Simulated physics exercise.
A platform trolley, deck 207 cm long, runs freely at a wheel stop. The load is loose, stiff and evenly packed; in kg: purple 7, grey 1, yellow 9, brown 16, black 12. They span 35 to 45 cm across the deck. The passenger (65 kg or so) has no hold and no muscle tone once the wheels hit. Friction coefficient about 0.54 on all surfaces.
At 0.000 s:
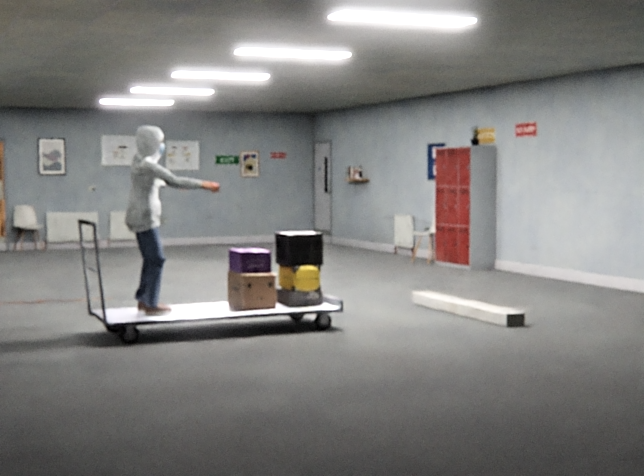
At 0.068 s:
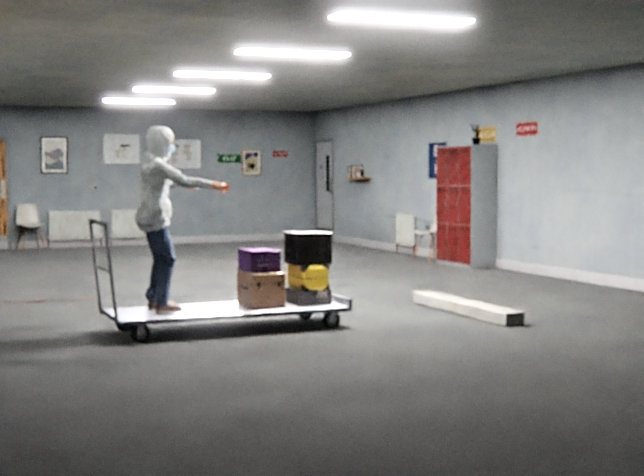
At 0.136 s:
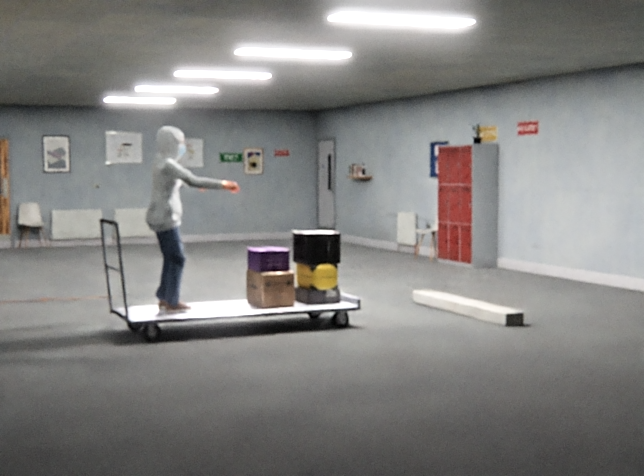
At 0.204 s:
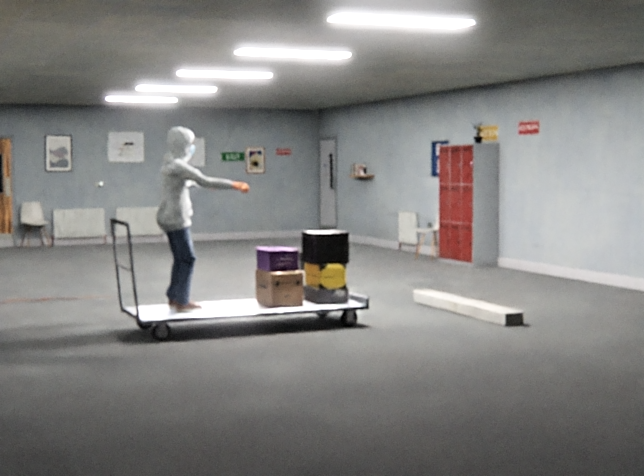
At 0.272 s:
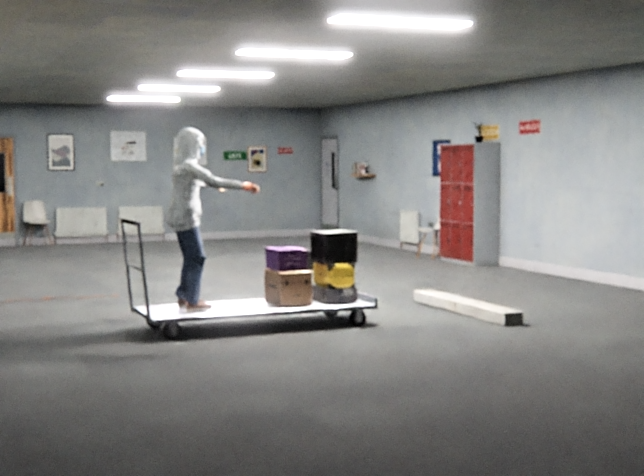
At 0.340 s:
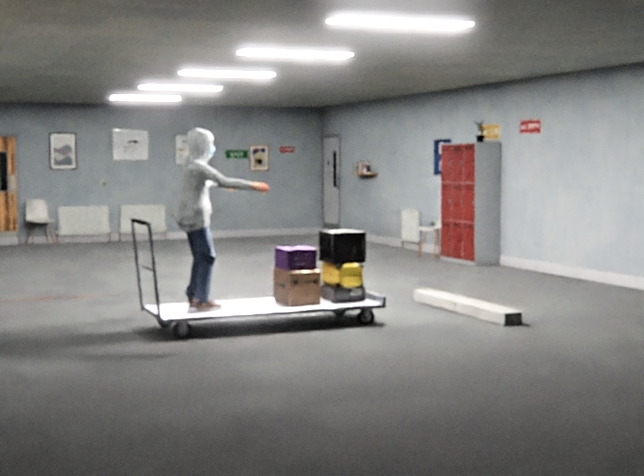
A flatbed trolley rolls slowly and steadily to the right across the grey floor of a wide, pale-blue-walled room, seen from the side by a nearly still camera. A grey-hooded figure in blue trousers stands near its left-hand handle, arms stretched forward, behind purple, brown, black and yellow boxes. The figure and stacks ride along, closing some distance toward a pale beam lying at right, near red lockers.
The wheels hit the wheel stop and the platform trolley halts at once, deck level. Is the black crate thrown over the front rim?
The black crate ends off the deck.
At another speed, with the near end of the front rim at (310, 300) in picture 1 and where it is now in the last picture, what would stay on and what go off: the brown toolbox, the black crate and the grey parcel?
In that case brown on, black off, grey on.
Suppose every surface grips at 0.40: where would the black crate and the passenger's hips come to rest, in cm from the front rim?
In that case black 60 past, hips 130 behind.
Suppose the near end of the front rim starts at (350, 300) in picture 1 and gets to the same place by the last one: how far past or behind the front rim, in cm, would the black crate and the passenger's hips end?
Then black 20 behind, hips 140 behind.
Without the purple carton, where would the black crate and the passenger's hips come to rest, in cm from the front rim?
In that case black 30 past, hips 140 behind.
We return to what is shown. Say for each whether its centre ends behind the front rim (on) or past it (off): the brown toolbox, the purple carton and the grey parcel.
Brown on, purple on, grey on.
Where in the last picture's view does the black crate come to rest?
Around (491, 294).
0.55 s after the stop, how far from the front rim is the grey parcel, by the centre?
About 20 cm behind the rim.
After 1.16 s the deck stops.
After 1.41 s the black crate is 5 cm behind the rim, tilted 20°, near (459, 239) in the last picture's view.
After 1.71 s the black crate is 13 cm past the rim, tilted 45°, near (475, 243) in the last picture's view.
After 2.16 s the black crate is 32 cm past the rim, tilted 90°, near (491, 294) in the last picture's view.
At rest, 3.0 s, past the rim, yellow suitcase and black crate; behind it, purple carton, grey parcel, brown toolbox and the passenger's hips.
